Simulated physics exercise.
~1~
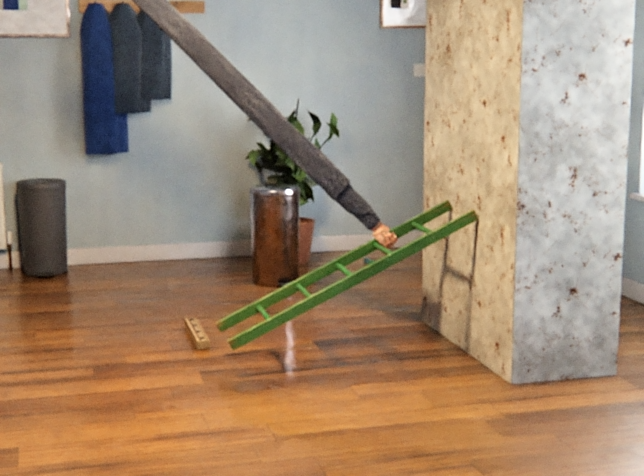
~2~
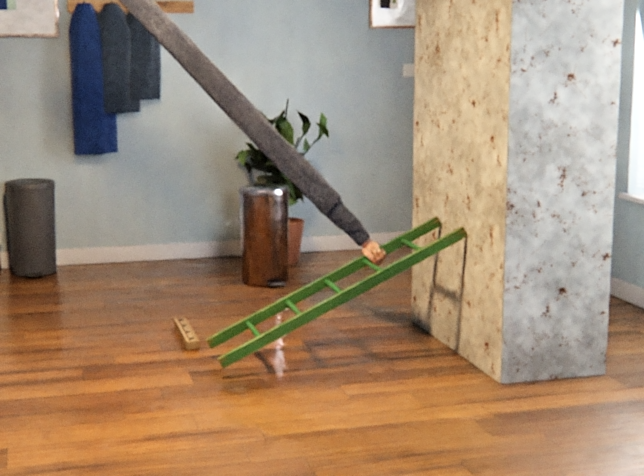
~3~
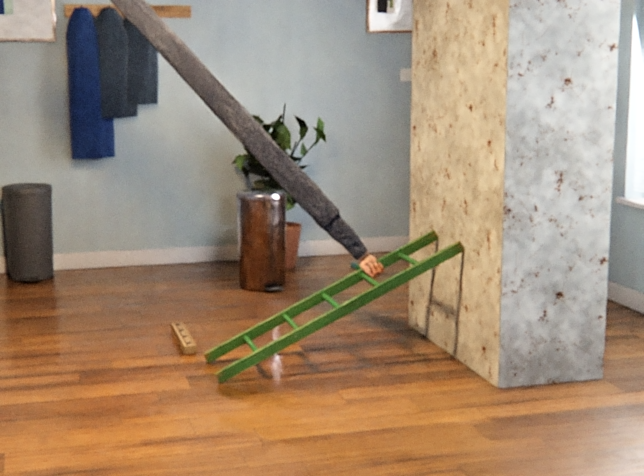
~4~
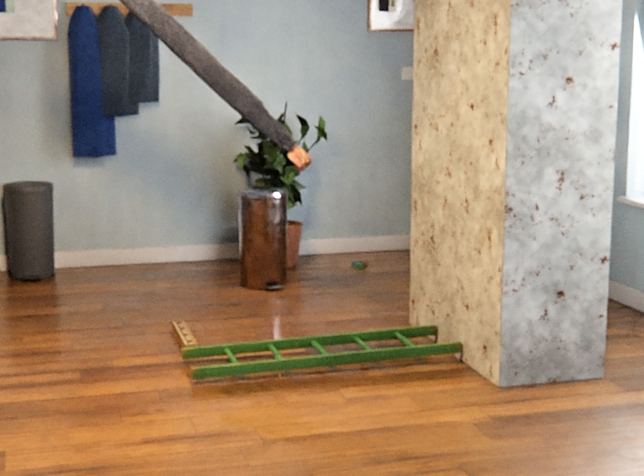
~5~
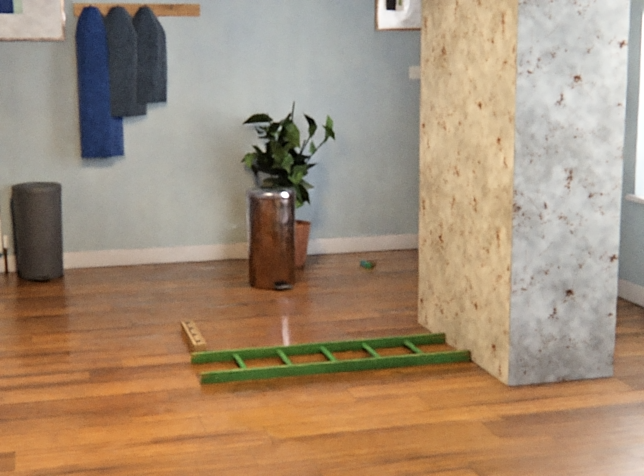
In a room, a hand releases a leaning green ladder, which slides down flat.
